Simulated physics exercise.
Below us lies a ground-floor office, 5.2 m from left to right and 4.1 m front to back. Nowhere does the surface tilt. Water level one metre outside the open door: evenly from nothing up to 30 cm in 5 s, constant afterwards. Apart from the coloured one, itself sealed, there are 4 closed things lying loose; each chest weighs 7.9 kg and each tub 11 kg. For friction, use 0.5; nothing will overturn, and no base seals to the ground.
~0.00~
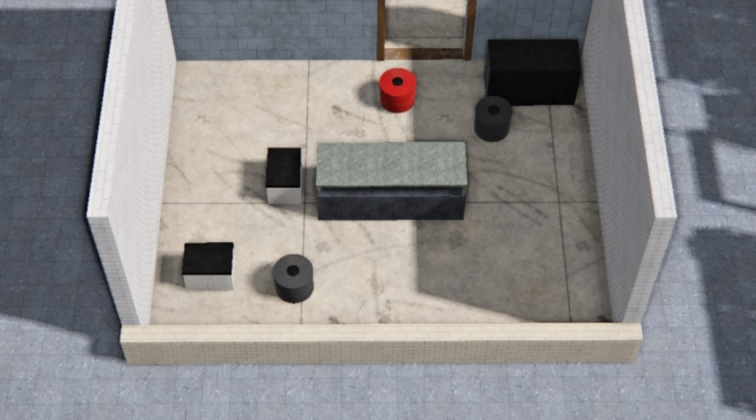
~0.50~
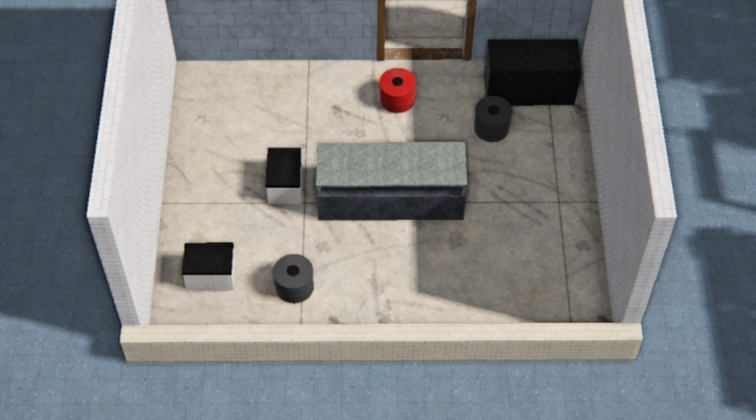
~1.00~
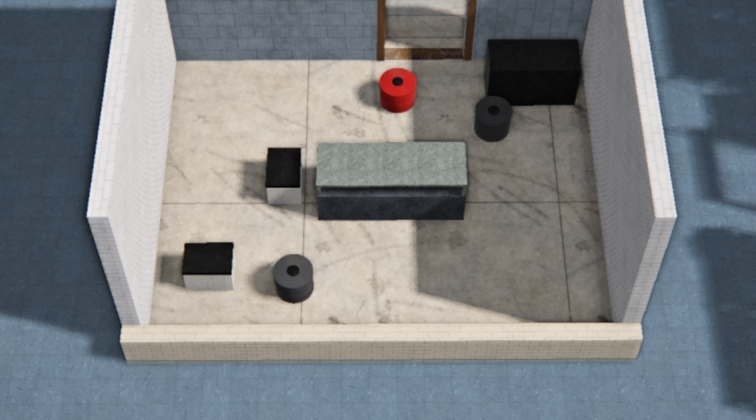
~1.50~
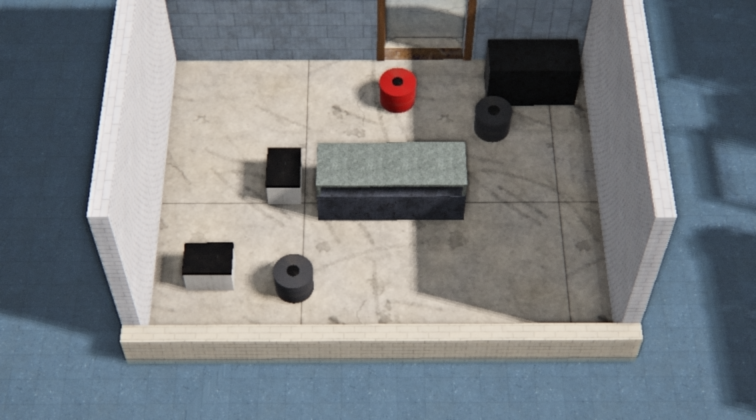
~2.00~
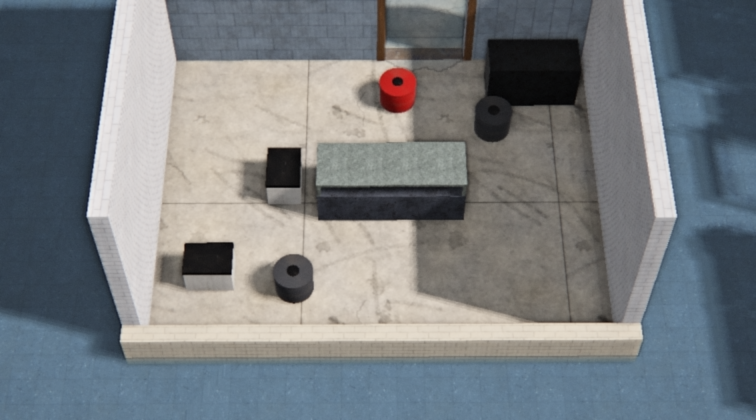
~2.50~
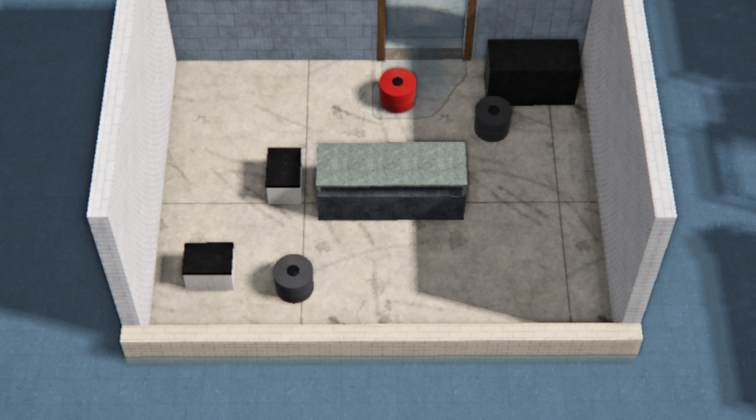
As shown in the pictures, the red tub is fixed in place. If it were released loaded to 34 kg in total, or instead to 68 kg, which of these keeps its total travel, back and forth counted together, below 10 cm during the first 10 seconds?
Pretty sure it takes the high figure.
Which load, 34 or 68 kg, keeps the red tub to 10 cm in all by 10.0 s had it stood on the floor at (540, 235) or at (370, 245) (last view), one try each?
Note, in order: Both OK; both OK.
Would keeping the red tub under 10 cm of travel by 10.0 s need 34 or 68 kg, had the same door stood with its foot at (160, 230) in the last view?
With that change, the lighter one suffices.
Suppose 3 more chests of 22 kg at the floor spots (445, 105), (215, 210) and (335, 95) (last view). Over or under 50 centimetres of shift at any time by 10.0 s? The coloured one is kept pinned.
In that order: Past it, short of it, over.
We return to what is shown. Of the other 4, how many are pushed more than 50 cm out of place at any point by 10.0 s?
It adds up to 1.
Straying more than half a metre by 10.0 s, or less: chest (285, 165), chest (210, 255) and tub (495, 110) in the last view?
The three come out not as far, not as far, further, in that order.
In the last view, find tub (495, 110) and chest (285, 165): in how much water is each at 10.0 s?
Some 13 cm at the first, some 4 cm at the second.
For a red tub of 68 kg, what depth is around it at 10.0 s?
Depth: Approx. 10 cm.
After 3.5 s the red tub would be 0 cm from its start with 34 kg and 0 cm from its start with 68 kg; 6 cm of water round it then.
After 4.5 s the red tub would be 0 cm from its start with 34 kg and 0 cm from its start with 68 kg; 7 cm of water round it then.
After 7.0 s the red tub would be 32 cm from its start with 34 kg and 0 cm from its start with 68 kg; 10 cm of water round it then.
After 10.0 s the red tub would be 43 cm from its start with 34 kg and 0 cm from its start with 68 kg; 10 cm of water round it then.
